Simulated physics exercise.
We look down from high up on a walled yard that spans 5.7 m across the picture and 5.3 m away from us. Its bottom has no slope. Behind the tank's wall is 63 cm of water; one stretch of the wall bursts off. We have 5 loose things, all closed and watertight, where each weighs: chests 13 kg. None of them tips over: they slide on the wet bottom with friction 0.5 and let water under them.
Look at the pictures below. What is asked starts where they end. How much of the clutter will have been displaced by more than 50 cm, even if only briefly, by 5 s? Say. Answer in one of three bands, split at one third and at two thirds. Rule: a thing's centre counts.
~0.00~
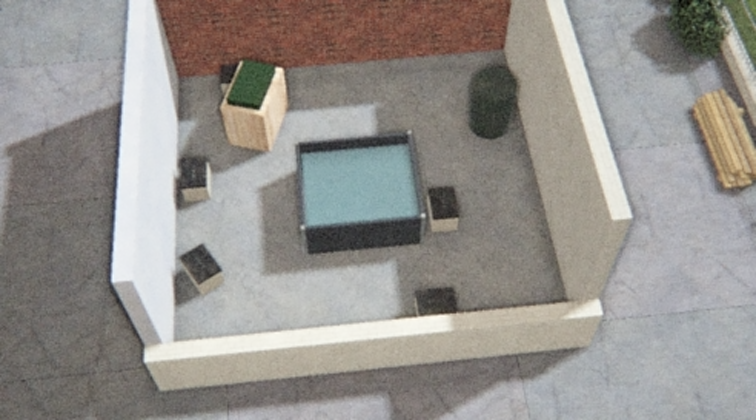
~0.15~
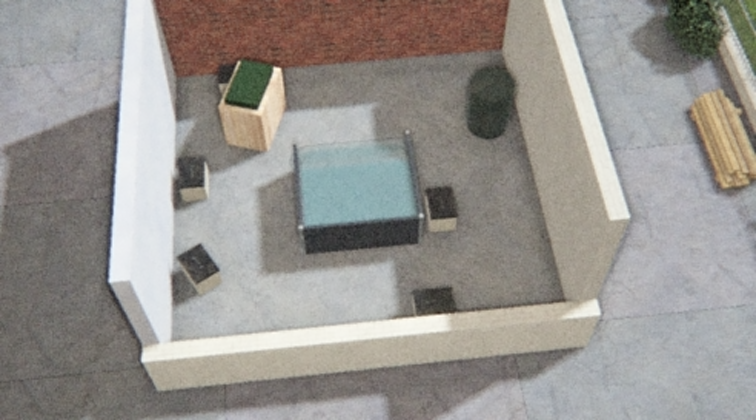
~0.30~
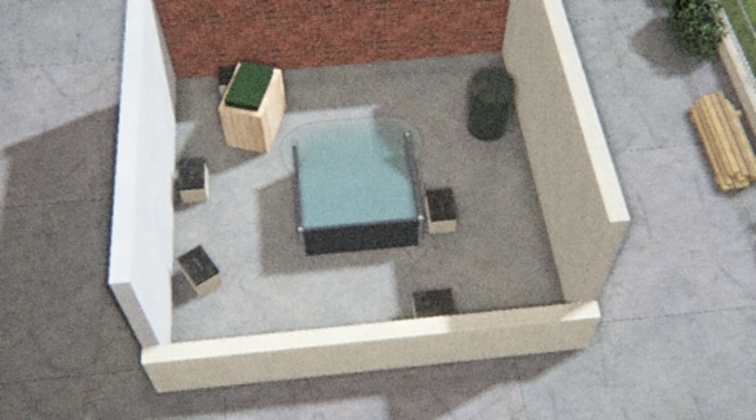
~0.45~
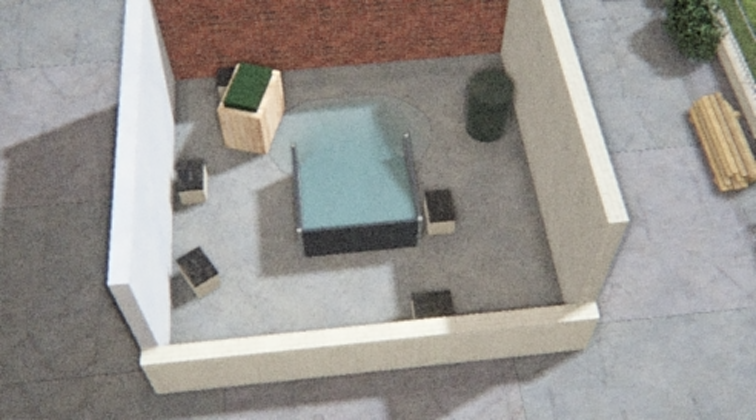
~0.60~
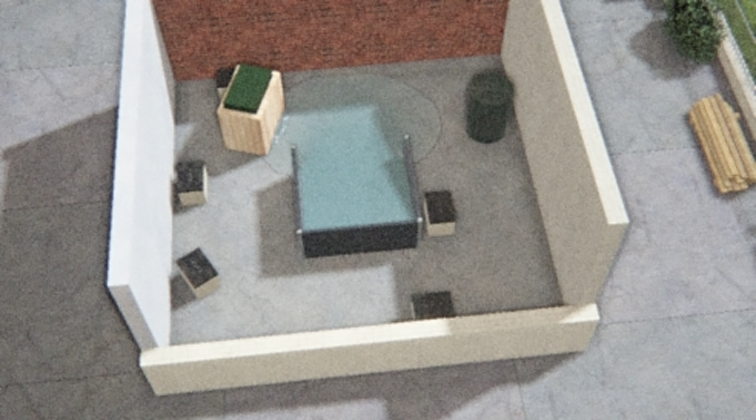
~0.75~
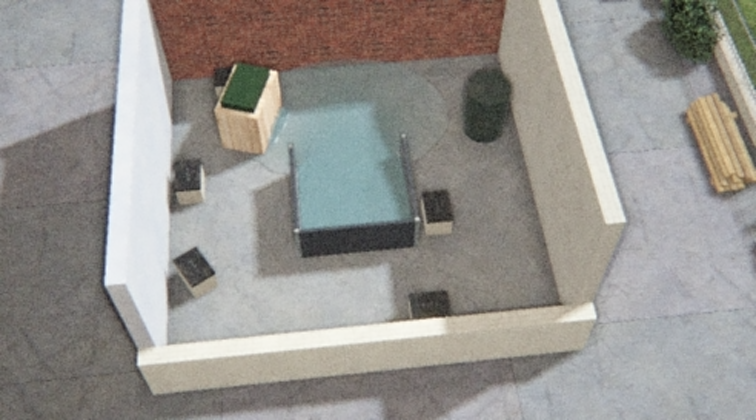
One to two thirds.
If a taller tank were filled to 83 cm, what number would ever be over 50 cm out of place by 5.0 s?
Result: 4.
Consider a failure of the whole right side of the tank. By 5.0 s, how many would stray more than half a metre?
You'd get 3 in that case.
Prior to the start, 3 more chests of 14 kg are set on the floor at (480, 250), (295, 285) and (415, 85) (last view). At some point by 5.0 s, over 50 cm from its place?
Result, in sequence: Below the mark / below the mark / above the mark.
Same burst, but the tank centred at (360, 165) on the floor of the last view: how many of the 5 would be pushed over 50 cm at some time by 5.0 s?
So the tally would be 3.
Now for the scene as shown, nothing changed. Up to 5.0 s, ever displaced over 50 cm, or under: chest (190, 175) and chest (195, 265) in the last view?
Taking them in order: Exceeding it and falling below it.
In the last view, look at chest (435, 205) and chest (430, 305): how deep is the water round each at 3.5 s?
About 0 and 0 cm.
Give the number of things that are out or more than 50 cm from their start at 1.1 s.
The number by then is 0.
After 1.1 s 0 of 5 are over 50 cm from their spots; 0 afloat.
After 2.2 s 1 of 5 are over 50 cm from their spots; 0 afloat.
After 3.5 s 1 of 5 are over 50 cm from their spots; 0 afloat.
After 5.0 s 2 of 5 are over 50 cm from their spots, and 2 have been at some point; 0 afloat.
